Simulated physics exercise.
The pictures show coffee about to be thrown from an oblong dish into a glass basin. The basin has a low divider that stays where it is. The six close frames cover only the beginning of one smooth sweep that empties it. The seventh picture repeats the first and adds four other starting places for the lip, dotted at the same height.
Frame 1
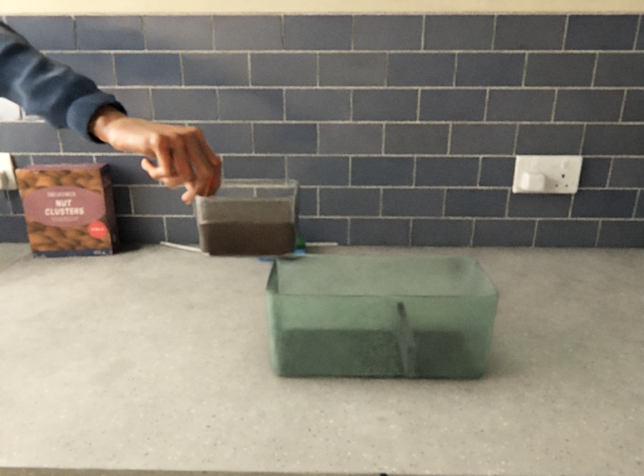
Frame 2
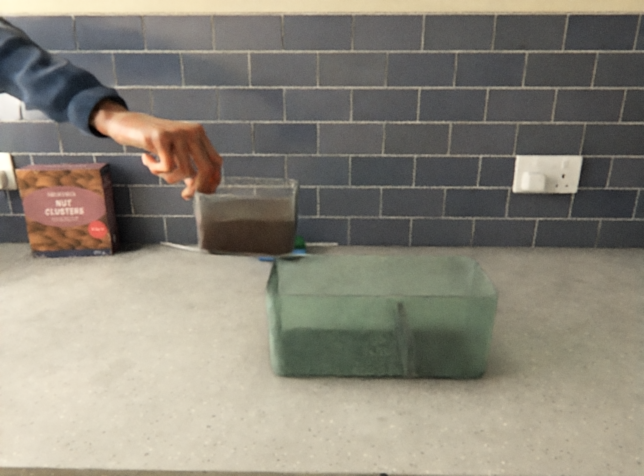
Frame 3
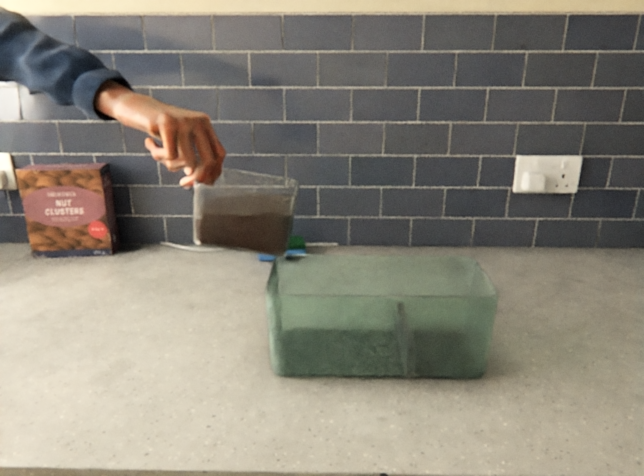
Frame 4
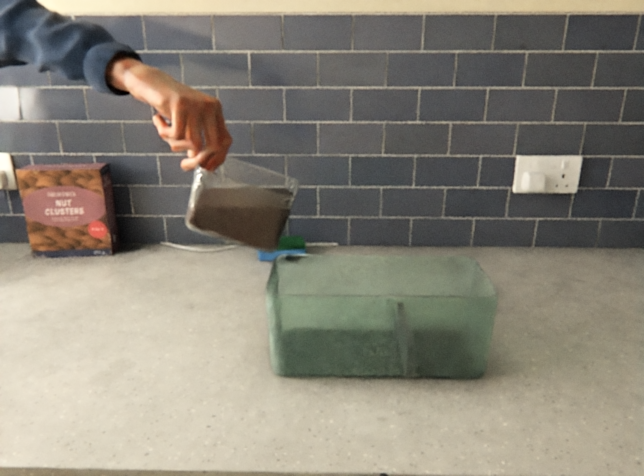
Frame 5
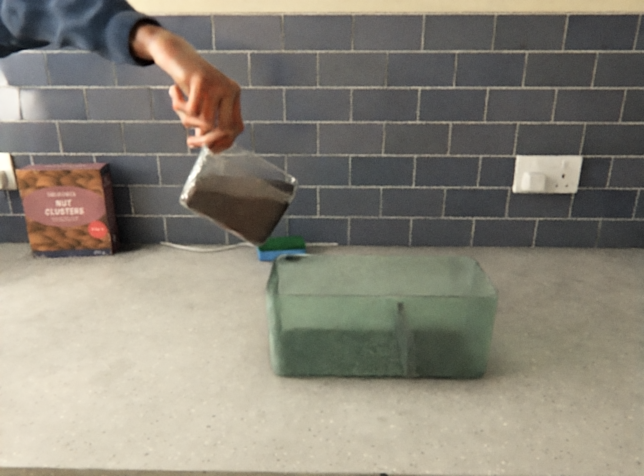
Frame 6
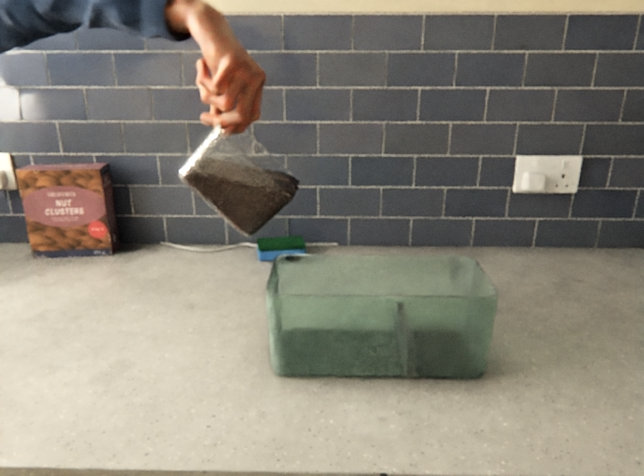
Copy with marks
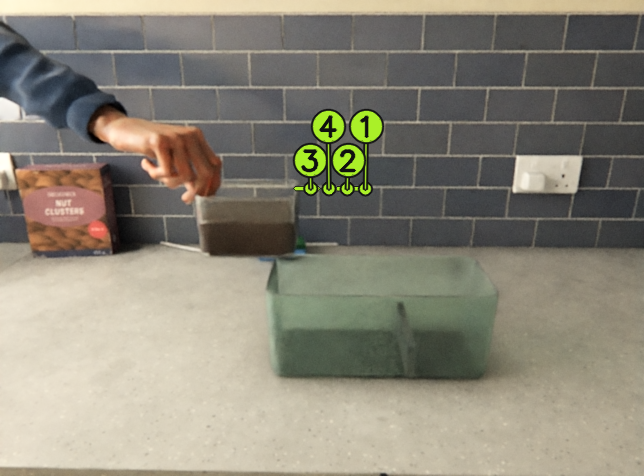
A hand in a dark blue sleeve reaches in from the left over a grey countertop, seen from the front against blue-grey tiles. It grips a clear oblong container of dark brown coffee behind a greenish glass basin, with a nut clusters box at left and a white socket at right. The hand tilts the container steadily rightward until coffee reaches its lip, while the camera stays still.
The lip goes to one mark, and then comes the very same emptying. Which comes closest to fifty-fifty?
It is 4.
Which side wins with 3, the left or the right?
More ends on the left.
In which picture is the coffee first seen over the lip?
In picture 6.
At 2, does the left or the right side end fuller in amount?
More ends on the right.
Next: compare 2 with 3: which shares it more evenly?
Here it is place 2.
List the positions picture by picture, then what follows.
The first frame shows upright, lip at (295, 188); basin from (271, 371) to (485, 375); top of the wall at (405, 322); nothing has left yet.
The second frame shows tipped about 2°, lip at (295, 188); nothing has left yet.
The third frame shows tipped about 8°, lip at (295, 188); nothing has left yet.
The fourth frame shows tipped about 18°, lip at (295, 188); nothing has left yet.
The fifth frame shows tipped about 31°, lip at (295, 188); nothing has left yet.
The sixth frame shows tipped about 45°, lip at (295, 188); coffee is over the lip, down to (295, 188).
On the marked copy, 1 at (365, 188); 2 at (347, 188); 3 at (310, 188); 4 at (328, 188).
For place 1, about 14 % ends left of the wall and 83 % right of it; 3 % is lost outside.
For place 2, about 29 % ends left of the wall and 67 % right of it; 4 % is lost outside.
For place 3, about 84 % ends left of the wall and 14 % right of it.
For place 4, about 52 % ends left of the wall and 44 % right of it; 4 % is lost outside.
